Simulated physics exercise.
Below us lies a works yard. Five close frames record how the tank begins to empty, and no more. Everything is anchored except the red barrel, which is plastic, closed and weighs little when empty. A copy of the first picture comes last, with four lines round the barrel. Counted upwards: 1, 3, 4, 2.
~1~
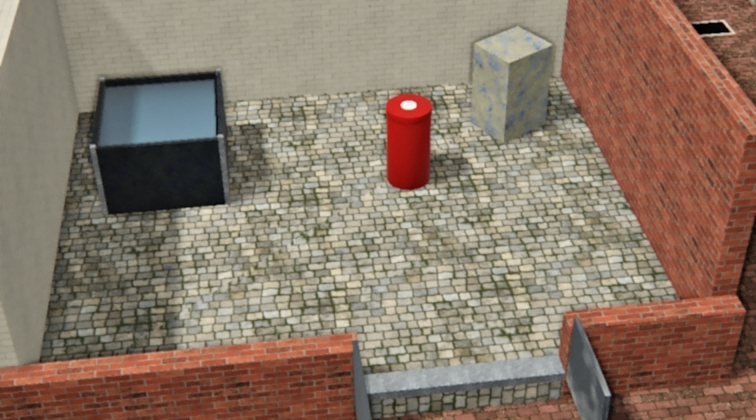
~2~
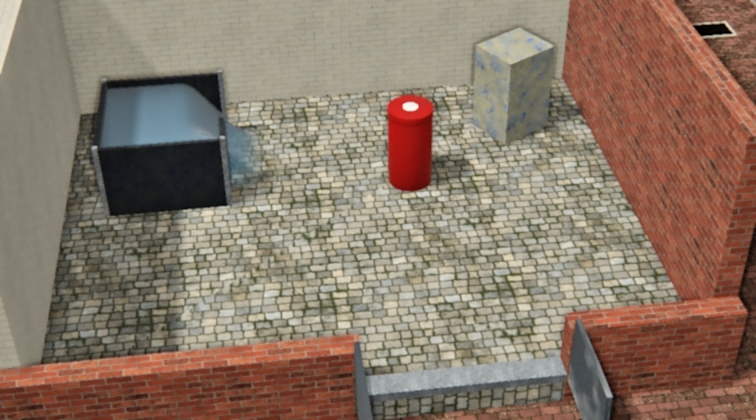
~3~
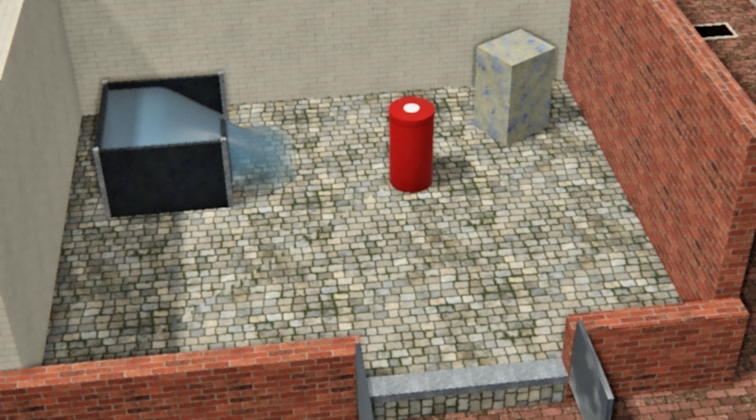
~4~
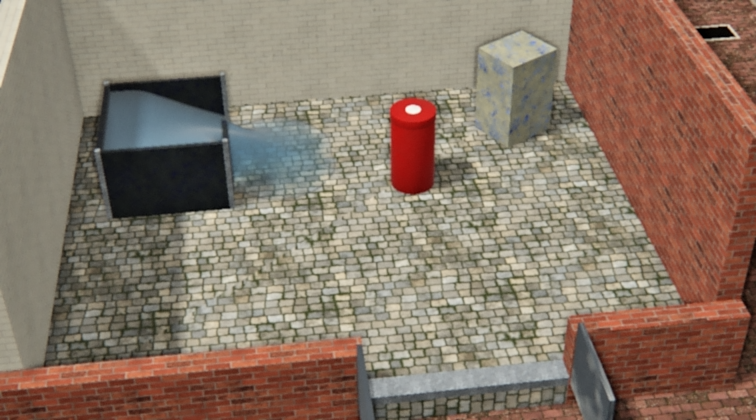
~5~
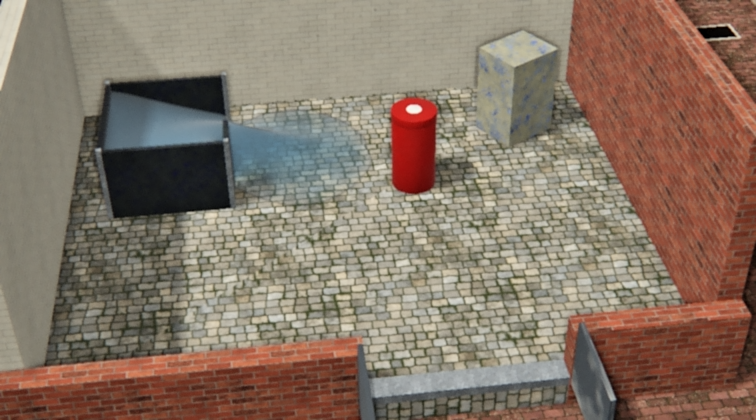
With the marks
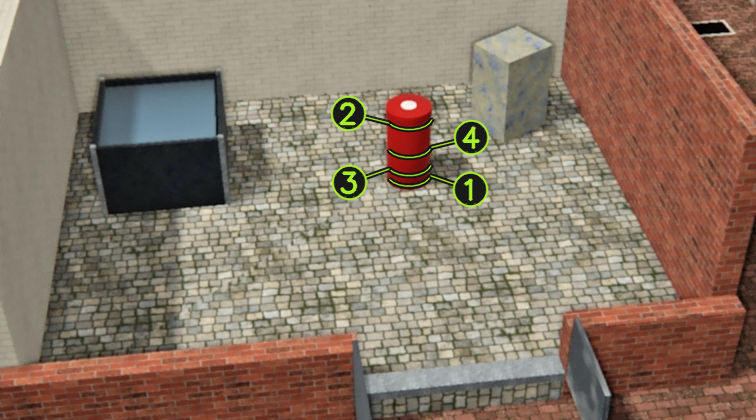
In this clip, a dark, open-topped tank full of water stands in a walled, paved yard; water pours out through its right side and spreads rightward across the ground, its edge nearing an upright red barrel.
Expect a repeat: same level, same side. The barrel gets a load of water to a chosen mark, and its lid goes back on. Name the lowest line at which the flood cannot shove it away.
It is 4.
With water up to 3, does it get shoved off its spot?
Yes, it does.
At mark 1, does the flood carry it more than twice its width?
Yes.
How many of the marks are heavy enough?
Two.
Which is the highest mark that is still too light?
That is mark 3.
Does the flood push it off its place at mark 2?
No, not at all.
In lime, 1 at (412, 186); 2 at (412, 129); 3 at (412, 175); 4 at (412, 157); from the bottom up 1, 3, 4, 2.
Choosing 1, it is pushed about 6 times its own width away.
Choosing 2, it does not move.
Choosing 3, it is pushed about its own width away.
Choosing 4, it does not move.
